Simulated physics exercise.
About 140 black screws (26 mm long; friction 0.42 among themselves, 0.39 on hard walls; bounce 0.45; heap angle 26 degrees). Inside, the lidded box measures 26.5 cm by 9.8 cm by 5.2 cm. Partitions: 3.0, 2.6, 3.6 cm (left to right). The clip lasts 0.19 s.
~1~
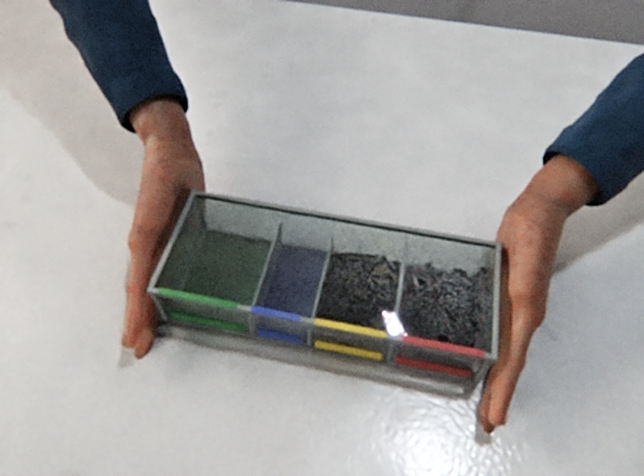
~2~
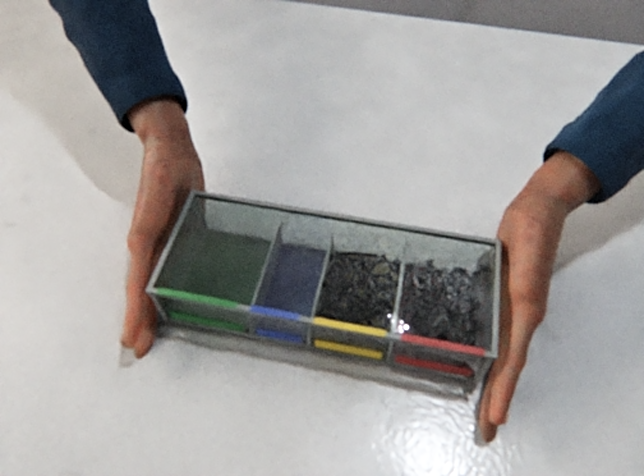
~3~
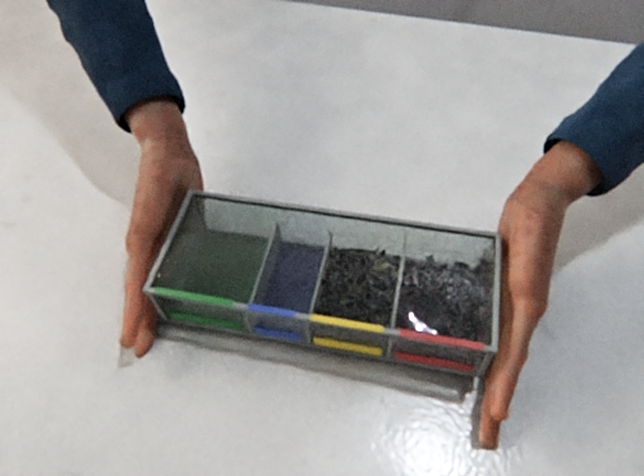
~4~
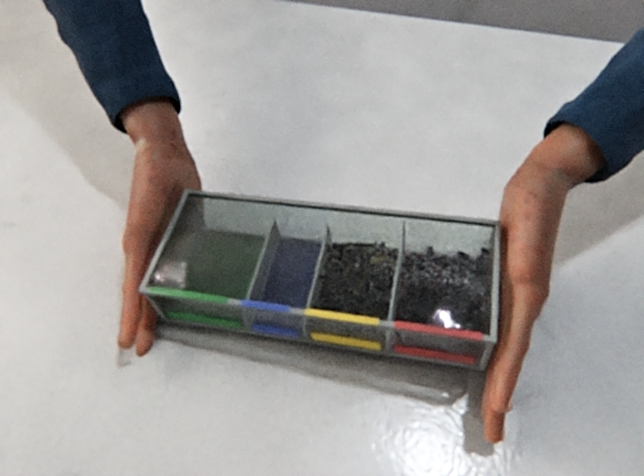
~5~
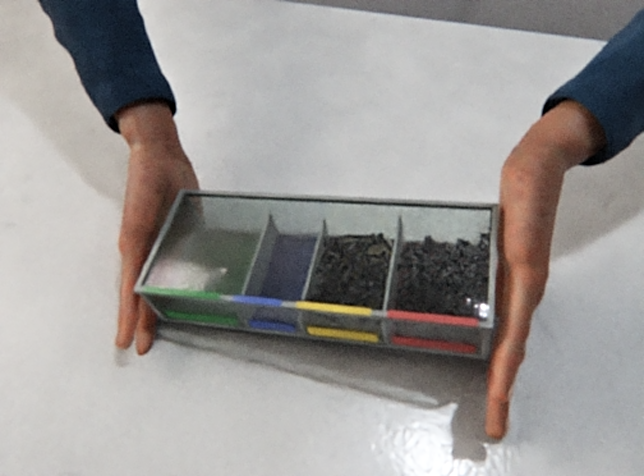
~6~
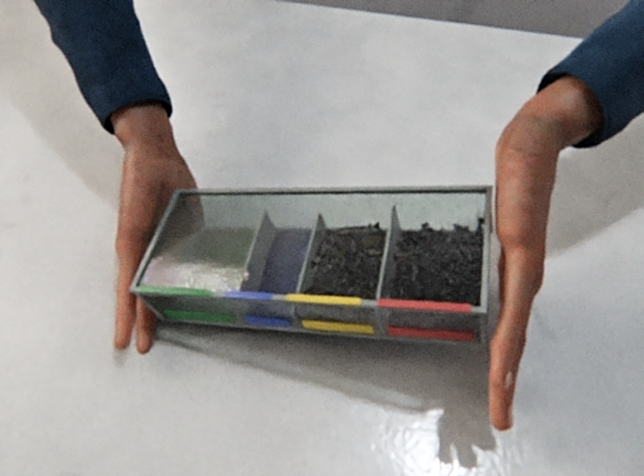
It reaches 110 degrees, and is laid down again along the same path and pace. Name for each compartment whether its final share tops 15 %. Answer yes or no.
Red: Yes, blue: No, green: Yes, yellow: No.
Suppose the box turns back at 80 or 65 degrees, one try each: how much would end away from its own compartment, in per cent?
Some 40 and 20 per cent.
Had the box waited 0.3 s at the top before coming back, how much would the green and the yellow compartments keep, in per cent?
Then: Green 60; yellow 5.
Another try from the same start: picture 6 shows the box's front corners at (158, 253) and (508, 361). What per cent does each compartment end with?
Red 60; blue 0; green 0; yellow 40.
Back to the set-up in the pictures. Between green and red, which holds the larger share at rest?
The green one has more.
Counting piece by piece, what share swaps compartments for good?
About 65 per cent.
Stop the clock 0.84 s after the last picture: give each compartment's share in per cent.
Red 40, blue 20, green 15, yellow 25.
Then, 0.84 s after the last picture, tilt 110 degrees; red 40 %, blue 20 %, green 15 %, yellow 25 %.
Then, 1.41 s after the last picture, tilt 49 degrees; red 35 %, green 60 %.
Then, 2.03 s after the last picture, tilt 0 degrees; red 35 %, green 60 %.
In the end, red 35 %, blue 0 %, green 60 %, yellow 0 %.
